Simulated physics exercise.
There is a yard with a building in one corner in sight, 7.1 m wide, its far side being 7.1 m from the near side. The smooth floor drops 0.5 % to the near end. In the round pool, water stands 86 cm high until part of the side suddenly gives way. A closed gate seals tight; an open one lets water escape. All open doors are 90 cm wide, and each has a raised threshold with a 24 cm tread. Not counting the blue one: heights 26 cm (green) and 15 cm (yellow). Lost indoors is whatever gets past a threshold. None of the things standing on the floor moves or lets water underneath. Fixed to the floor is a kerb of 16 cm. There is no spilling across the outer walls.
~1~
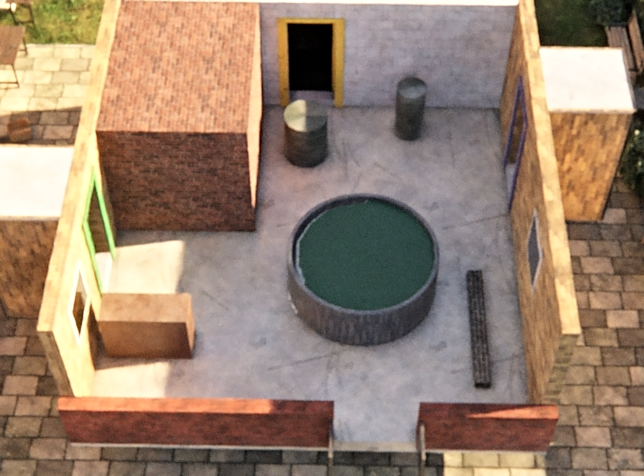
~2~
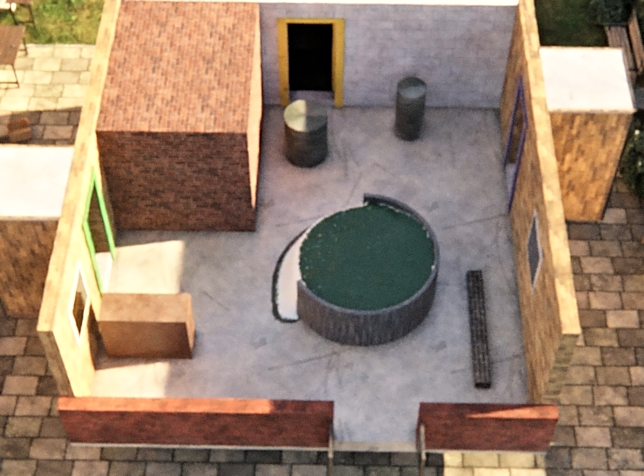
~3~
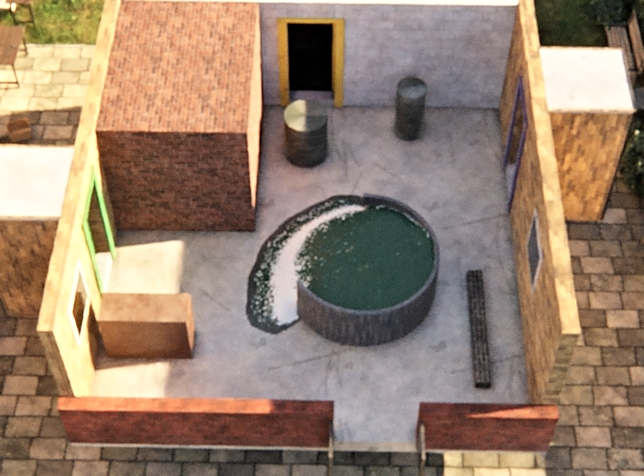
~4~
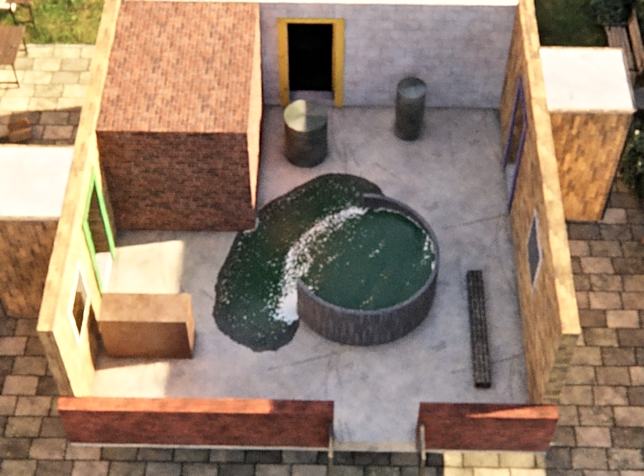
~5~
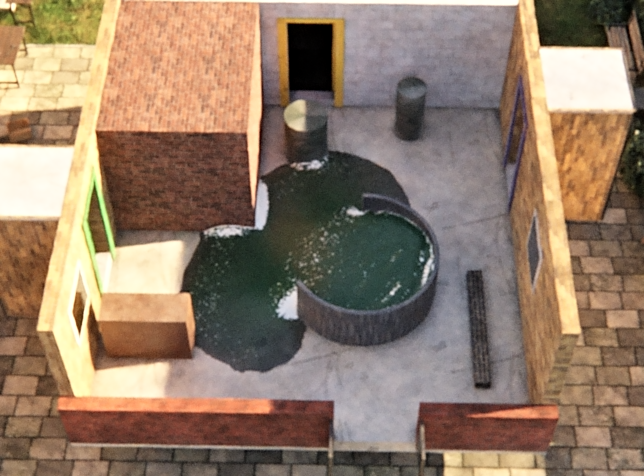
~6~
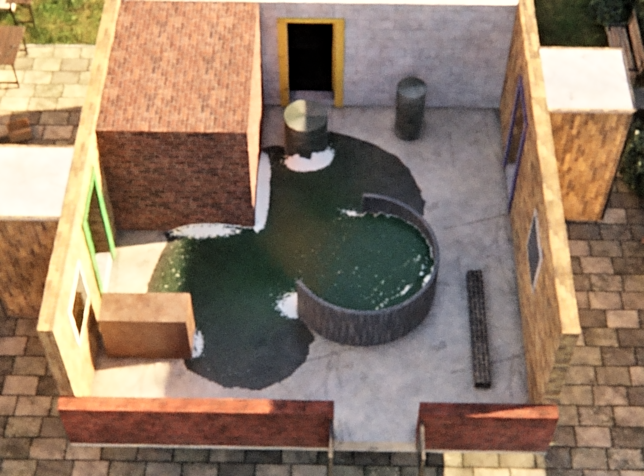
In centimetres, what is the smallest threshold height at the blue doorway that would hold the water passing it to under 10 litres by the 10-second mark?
Close to 15 cm is just enough.
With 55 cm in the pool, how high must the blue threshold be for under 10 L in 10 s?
Then roughly 8.5 cm.
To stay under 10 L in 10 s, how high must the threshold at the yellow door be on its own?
The yellow one would have to be about 29 cm high.
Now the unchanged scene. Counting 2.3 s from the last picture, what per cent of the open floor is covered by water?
Wet: Close to 60 %.
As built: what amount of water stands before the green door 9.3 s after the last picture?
Depth: Near 6.5 cm.
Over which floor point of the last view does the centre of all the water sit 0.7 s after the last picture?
Centre of the water: Approx. (296, 254) px.
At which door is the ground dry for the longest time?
Door: Blue.
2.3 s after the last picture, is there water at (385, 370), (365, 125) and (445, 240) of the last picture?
In turn: Not reached, flooded, dry.
Then, 0.7 s after the last picture water covers 45 % of the floor, deepest (52 cm) near (117, 235); it has not reached the blue door.
Then, 2.3 s after the last picture water covers 60 % of the floor, deepest (38 cm) near (108, 292); it has not reached the blue door.
Then, 9.3 s after the last picture water covers 100 % of the floor, deepest (16 cm) near (502, 265); 8 cm at the blue door, 1 litre in over its 21 cm threshold.
At the blue door as built, the water peaked near 20 cm, 3.1 s after the last picture.
Run again over the same 10 s with other heights there, 23 litres in over 12.5 cm, 5 litres over 16.5 cm. The limit of 10 litres is kept from about 15 cm up.
